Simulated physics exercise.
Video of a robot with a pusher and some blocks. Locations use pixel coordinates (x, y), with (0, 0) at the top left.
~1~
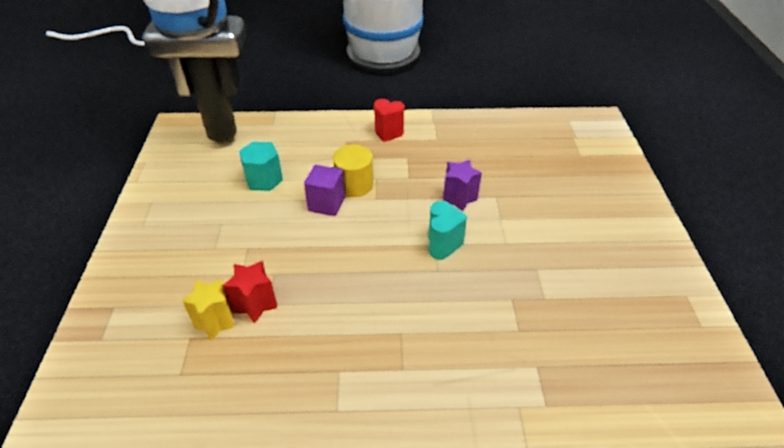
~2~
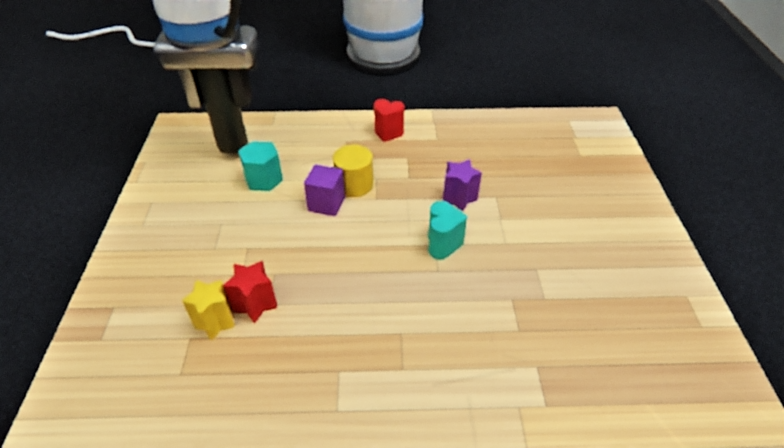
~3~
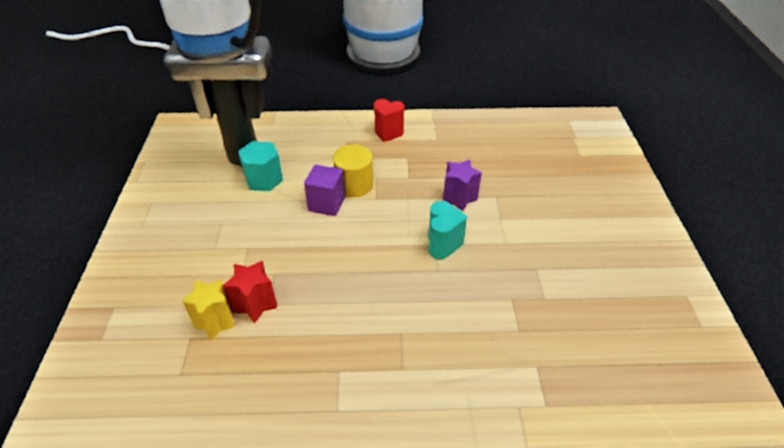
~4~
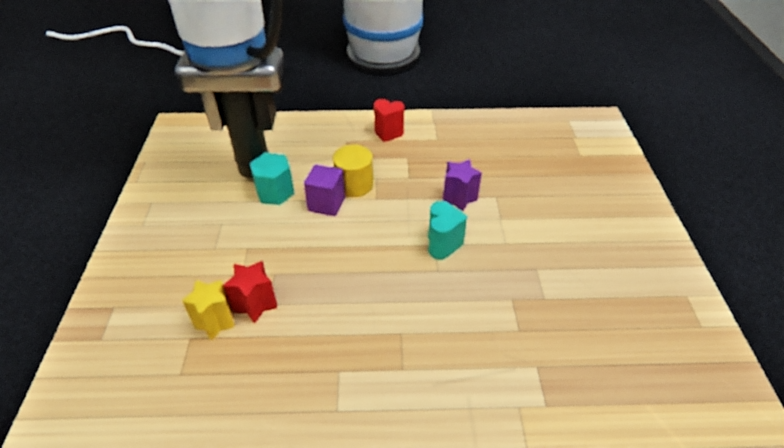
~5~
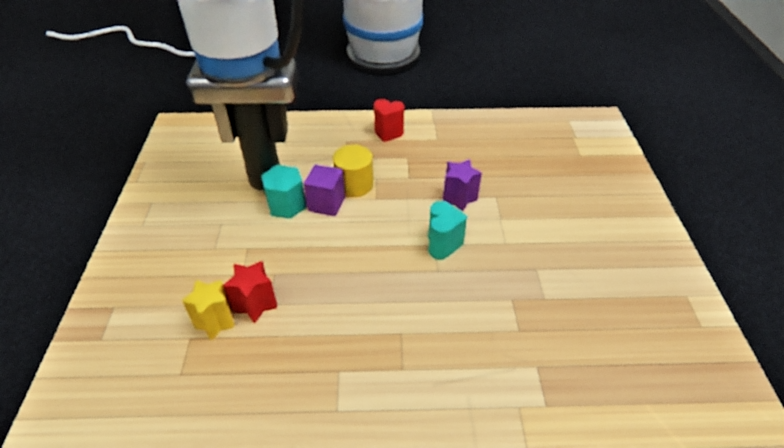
On a wooden tabletop, a robot's pusher approaches a turquoise hexagon block and nudges it toward the lower right beside a purple block.
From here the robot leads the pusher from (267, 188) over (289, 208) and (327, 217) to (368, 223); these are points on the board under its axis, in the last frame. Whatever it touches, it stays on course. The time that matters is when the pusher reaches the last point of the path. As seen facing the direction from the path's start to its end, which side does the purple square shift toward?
It moves over to the left.
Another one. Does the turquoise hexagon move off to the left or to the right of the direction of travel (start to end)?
Off to the right side.
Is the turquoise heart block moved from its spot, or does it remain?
That block is going to be left alone.
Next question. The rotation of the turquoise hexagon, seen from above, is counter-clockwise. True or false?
The statement is false.
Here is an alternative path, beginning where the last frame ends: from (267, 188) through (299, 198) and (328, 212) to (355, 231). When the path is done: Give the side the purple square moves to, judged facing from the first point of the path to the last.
The answer is left: Facing from the path's start to its end, that's where the purple square shifts.
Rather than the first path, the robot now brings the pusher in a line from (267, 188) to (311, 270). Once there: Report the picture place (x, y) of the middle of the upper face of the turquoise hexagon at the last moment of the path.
When the path ends, it will be at (348, 243).
The first path, step by step. One third of the way, pusher (289, 202); turquoise hexagon (303, 201), turned 10° clockwise; purple square (332, 180), turned 45° anticlockwise.
Two thirds of the way, pusher (327, 210); turquoise hexagon (321, 215), turned 50° clockwise; purple square (358, 181), turned 40° anticlockwise; yellow disc (357, 155).
At the end, pusher (367, 216); turquoise hexagon (323, 216), turned 60° clockwise; purple square (390, 178), turned 70° anticlockwise; yellow disc (357, 155); turquoise heart block in place.
